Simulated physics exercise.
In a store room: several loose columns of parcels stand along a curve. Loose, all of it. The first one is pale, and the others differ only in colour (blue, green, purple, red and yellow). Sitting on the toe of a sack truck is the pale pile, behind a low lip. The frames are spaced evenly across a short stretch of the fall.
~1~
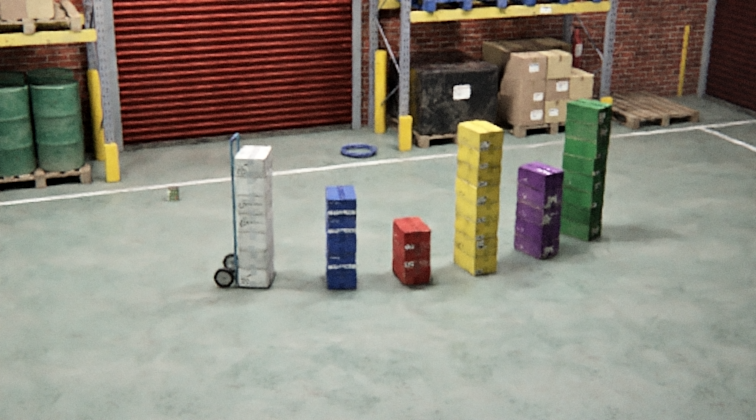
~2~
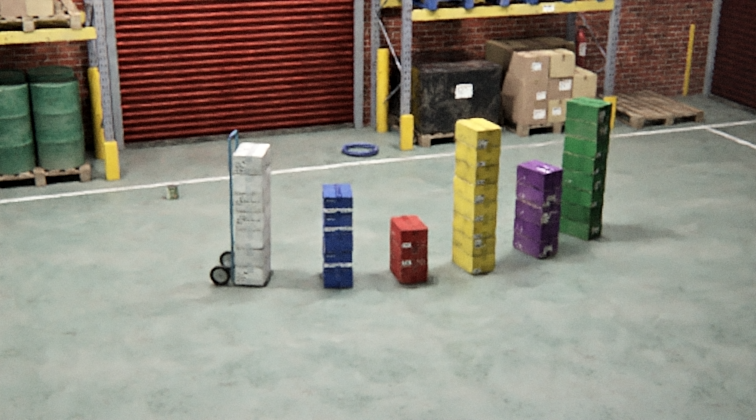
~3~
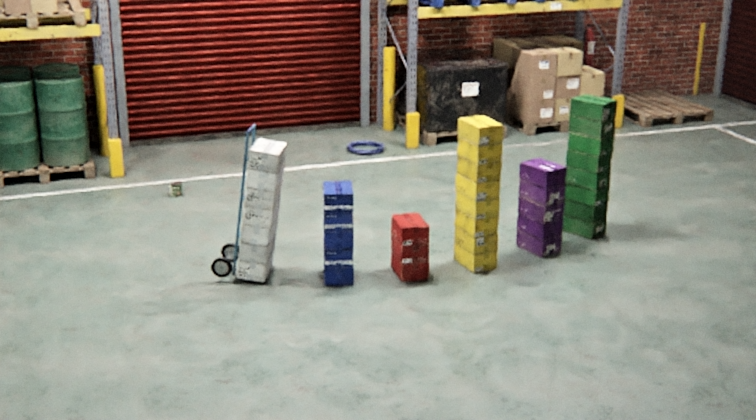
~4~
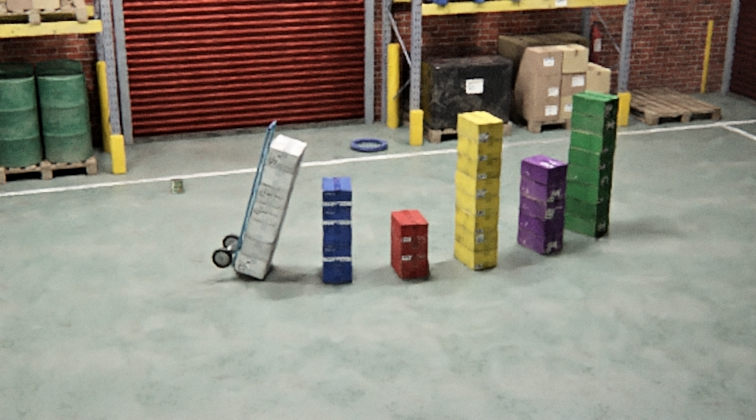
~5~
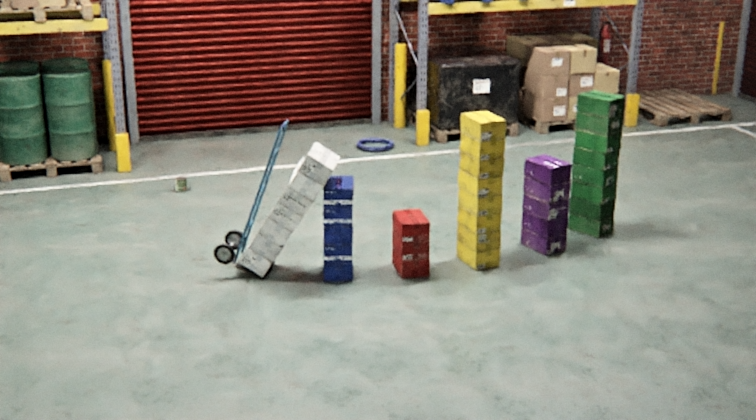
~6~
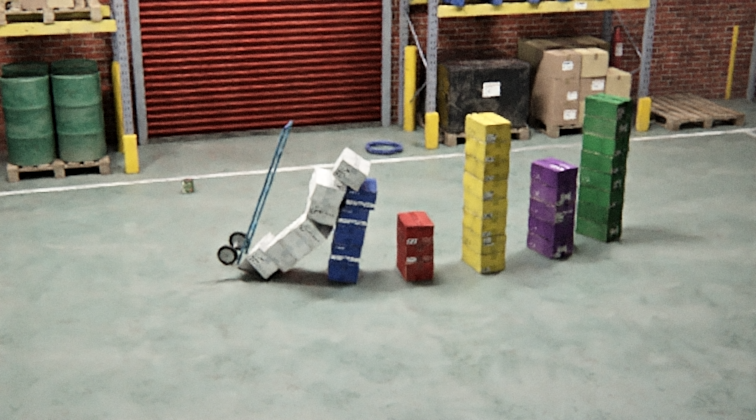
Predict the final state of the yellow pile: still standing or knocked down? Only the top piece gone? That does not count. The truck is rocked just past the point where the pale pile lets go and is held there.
I reckon it holds together.
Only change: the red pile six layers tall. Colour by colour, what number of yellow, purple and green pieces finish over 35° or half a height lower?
You'd end up with yellow at 8, purple at 4 and green at 8.
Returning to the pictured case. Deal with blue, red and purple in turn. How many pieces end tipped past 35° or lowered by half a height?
Tally - blue: 5; red: 1; purple: 0.
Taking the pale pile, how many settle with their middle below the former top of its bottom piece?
6, all in all.
Shortly afterwards, 7 of the pale pile down; none of the 8 yellow parcels down (0 of 29 in all colours); top yellow parcel unmoved; top blue parcel tilted clearly.
Next, 7 of the pale pile down; none of the 8 yellow parcels down (5 of 29 in all colours); top yellow parcel unmoved; top blue parcel tilted well over, half its height lower.
Some moments later, 7 of the pale pile down; none of the 8 yellow parcels down (6 of 29 in all colours); top yellow parcel a little from its place; top red parcel tilted well over, half its height lower.
In the end, 7 of the pale pile down; none of the 8 yellow parcels down (6 of 29 in all colours); top yellow parcel unmoved; top red parcel tilted well over, half its height lower. From the last view, middles, top yellow parcel near (489, 128), top red parcel near (457, 234).
